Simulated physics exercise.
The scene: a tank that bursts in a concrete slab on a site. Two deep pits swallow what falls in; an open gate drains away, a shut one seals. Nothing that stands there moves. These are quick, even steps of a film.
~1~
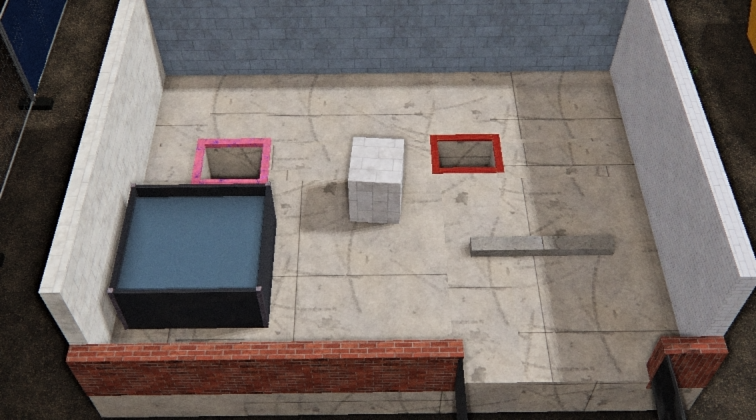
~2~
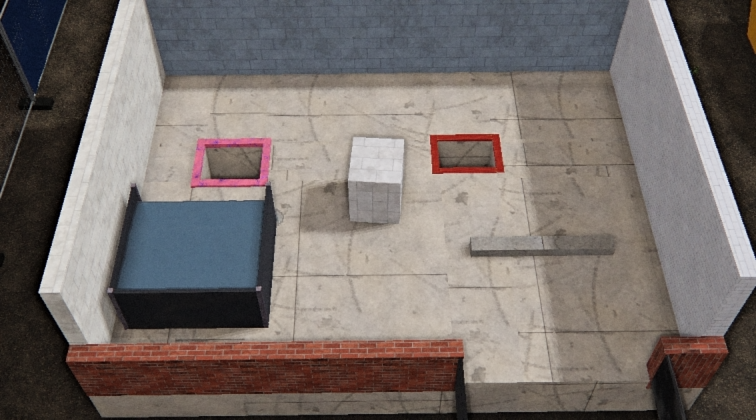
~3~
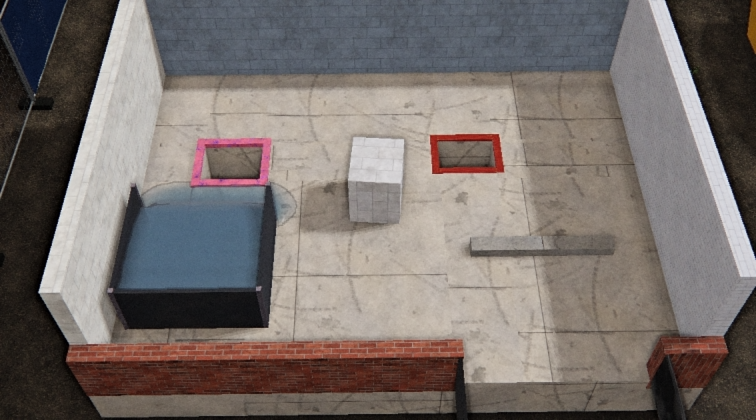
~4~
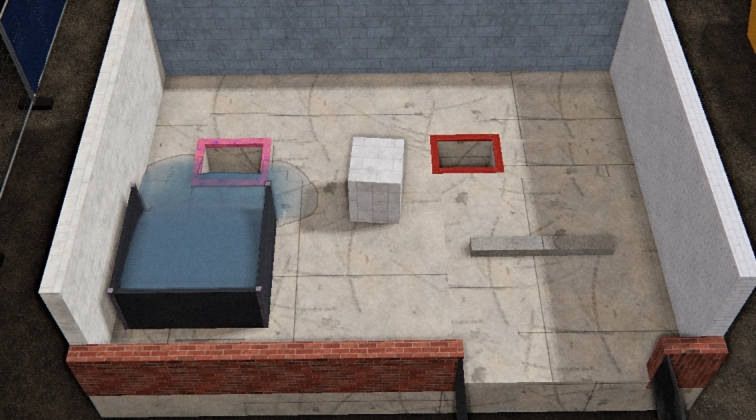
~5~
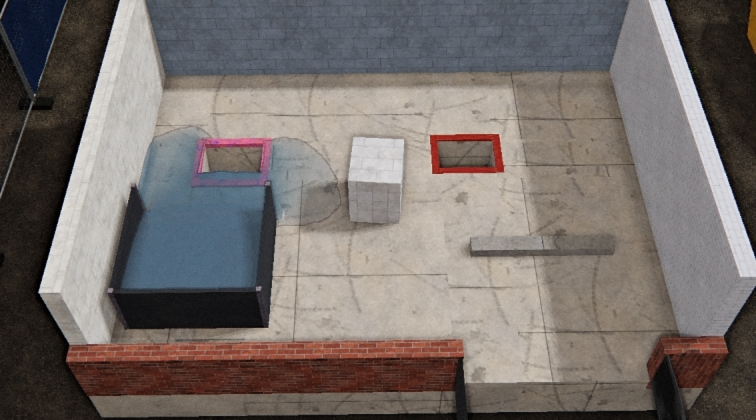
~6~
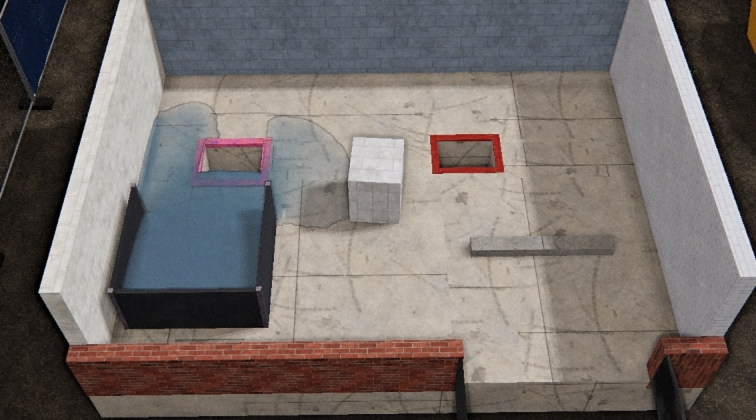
Water in an open tank sat still, then poured out through the tank's far side and spread across the concrete floor, flowing around the pink-edged pit and along the left wall toward the back.
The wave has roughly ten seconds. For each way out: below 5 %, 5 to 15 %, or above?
The gate takes not even 5 %; the pink pit takes above 15 %; the red pit takes from 5 to 15 %.
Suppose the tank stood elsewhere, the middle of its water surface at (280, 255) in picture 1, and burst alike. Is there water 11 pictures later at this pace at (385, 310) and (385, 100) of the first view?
One after the other: Not flooded, flooded.
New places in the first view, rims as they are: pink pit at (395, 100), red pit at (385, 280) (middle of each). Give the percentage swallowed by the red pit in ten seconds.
In per cent: Red 4.
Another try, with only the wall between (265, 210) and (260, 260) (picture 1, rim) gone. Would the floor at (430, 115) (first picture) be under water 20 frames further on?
At that place: Clear.
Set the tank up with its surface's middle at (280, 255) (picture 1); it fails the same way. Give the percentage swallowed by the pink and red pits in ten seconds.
Roughly, in per cent: Pink 25, red 6.
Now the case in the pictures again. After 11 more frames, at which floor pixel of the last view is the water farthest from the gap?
Near (497, 76).
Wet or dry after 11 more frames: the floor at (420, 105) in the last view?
Verdict: Covered.
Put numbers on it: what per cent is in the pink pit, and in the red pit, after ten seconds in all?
About 36 and 12 per cent.
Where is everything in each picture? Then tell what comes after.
The first frame shows the open tank at (194, 239) is whole and still.
In the second frame, water pours out on the open tank's far side and has run to (280, 221).
In the third frame, water pours out on the open tank's far side and has run to a hidden place.
In the fourth frame, the front is at (302, 178), out from the gap on the open tank's far side.
In the fifth frame, the front is at (153, 141), out from the gap on the open tank's far side.
In the sixth frame, water pours out on the open tank's far side and has run to (185, 107).
A moment on, water covers 25 % of the floor; the gate 0 %, the pink pit 20 %, the red pit 0 %.
Next, water covers 30 % of the floor; the gate 0 %, the pink pit 29 %, the red pit 0 %.
Then, water covers 45 % of the floor; the gate 0 %, the pink pit 34 %, the red pit 1 %.
Later, water covers 65 % of the floor; the gate 0 %, the pink pit 36 %, the red pit 6 %.
In the end, water covers 85 % of the floor; the gate 2 %, the pink pit 36 %, the red pit 11 %.
